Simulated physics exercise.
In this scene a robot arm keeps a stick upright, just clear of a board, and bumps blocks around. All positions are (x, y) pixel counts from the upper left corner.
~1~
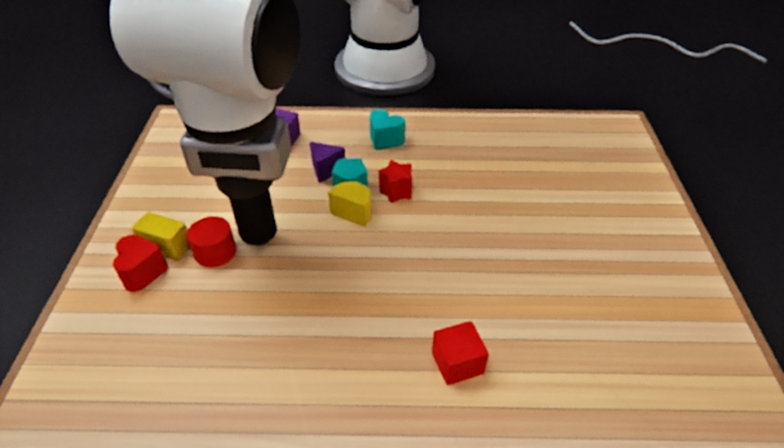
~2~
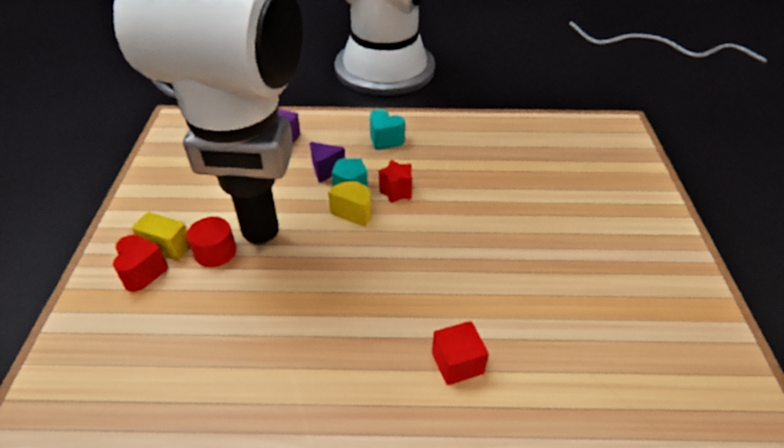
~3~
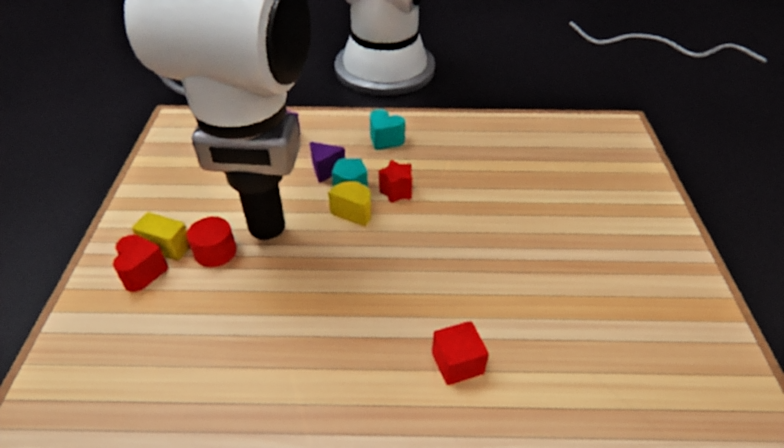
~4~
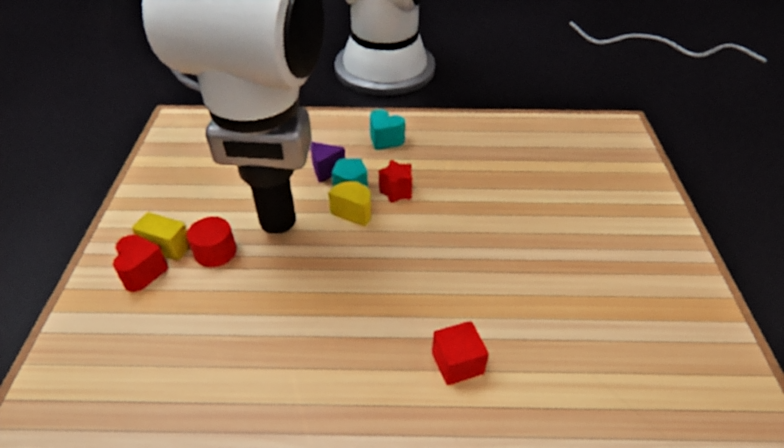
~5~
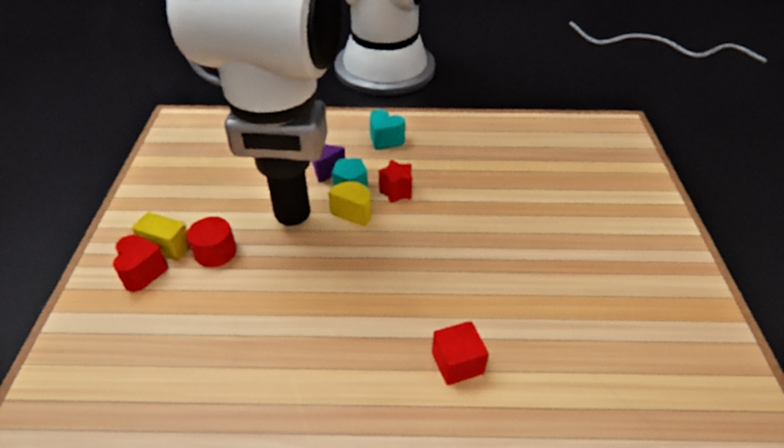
The robot arm moves its black stick slowly right and slightly back past the still blocks.
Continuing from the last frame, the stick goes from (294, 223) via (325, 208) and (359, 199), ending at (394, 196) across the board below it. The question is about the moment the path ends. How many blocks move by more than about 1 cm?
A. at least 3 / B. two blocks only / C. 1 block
Option A.
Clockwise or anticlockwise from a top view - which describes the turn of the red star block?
My prediction: CCW.
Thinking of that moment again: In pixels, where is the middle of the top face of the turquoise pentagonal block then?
I'd place it at (371, 155), taking the centre of its top.
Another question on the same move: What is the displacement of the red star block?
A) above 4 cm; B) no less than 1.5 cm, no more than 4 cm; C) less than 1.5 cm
I choose B.
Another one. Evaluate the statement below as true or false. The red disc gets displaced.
It is false.
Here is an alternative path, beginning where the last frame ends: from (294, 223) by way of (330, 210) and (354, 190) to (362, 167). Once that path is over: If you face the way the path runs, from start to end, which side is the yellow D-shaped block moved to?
Well, taking the path from its start to its end as straight ahead, the yellow D-shaped block moves to the right.
What follows on the original path. One third of the way, stick at (325, 199); yellow D-shaped block at (364, 190), turned 15° clockwise.
Two thirds of the way, stick at (359, 190); turquoise pentagonal block at (368, 157), turned 25° anticlockwise; yellow D-shaped block at (384, 192), turned 75° clockwise.
At the end, stick at (394, 187); red disc unmoved; purple triangular piece unmoved; turquoise pentagonal block at (371, 155), turned 35° anticlockwise; yellow D-shaped block at (398, 195), turned 135° clockwise; red star block at (426, 165), turned 35° anticlockwise.
